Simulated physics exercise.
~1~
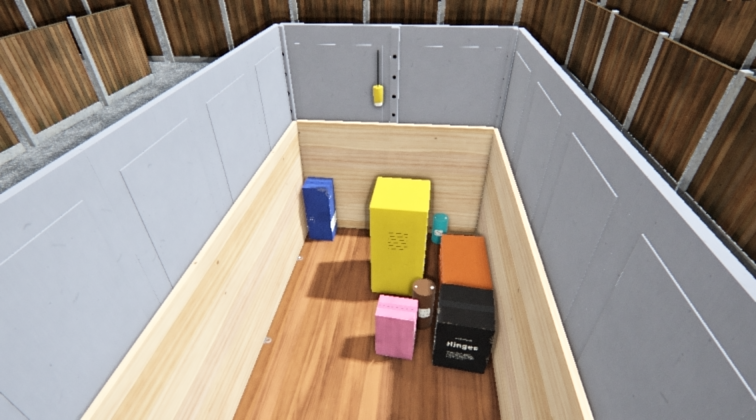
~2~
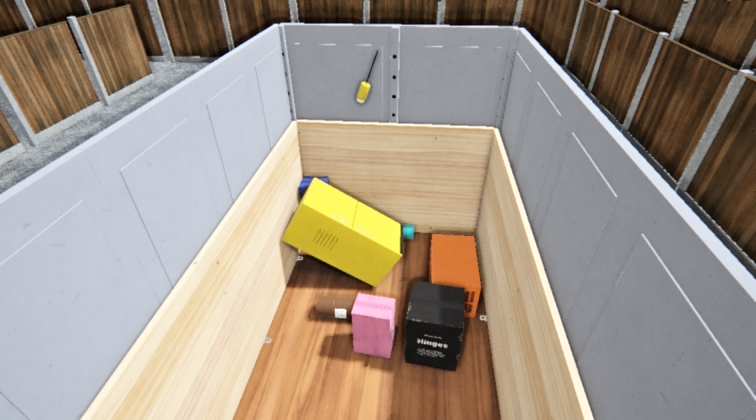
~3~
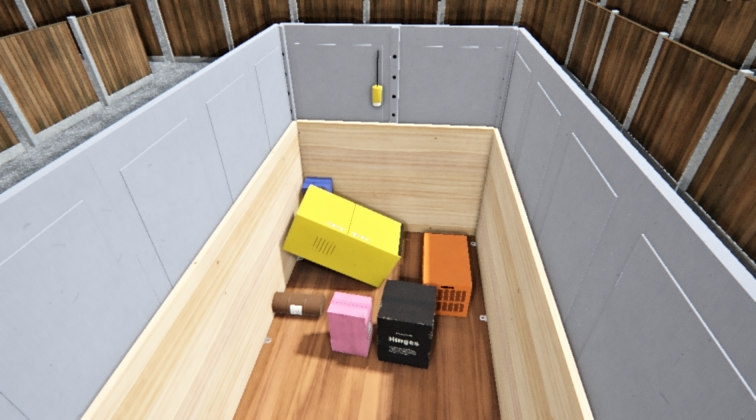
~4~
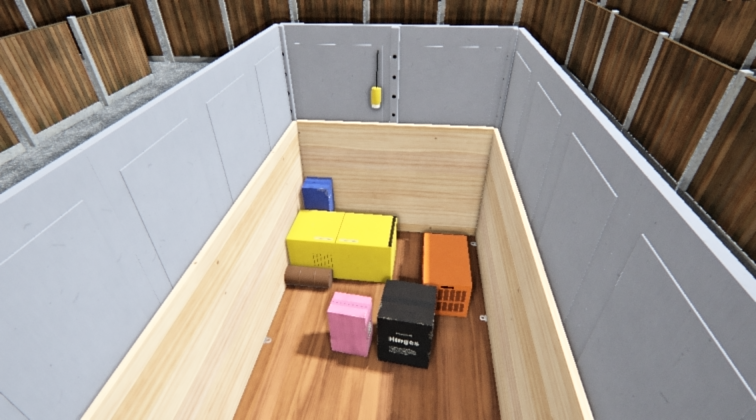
At the start, a tall yellow appliance stands in a wood-lined load bay among blue, turquoise, pink, brown, orange and black items, while a yellow lamp hangs at the front wall. The lamp swings, and the yellow appliance tips left in front of the blue box as the brown canister topples and the pink and black boxes slide left. The turquoise canister then disappears from view while both boxes slide a little farther. Finally, the appliance settles flat on its side with the brown canister lying beside it, and the pink, black, blue and orange items remain upright.
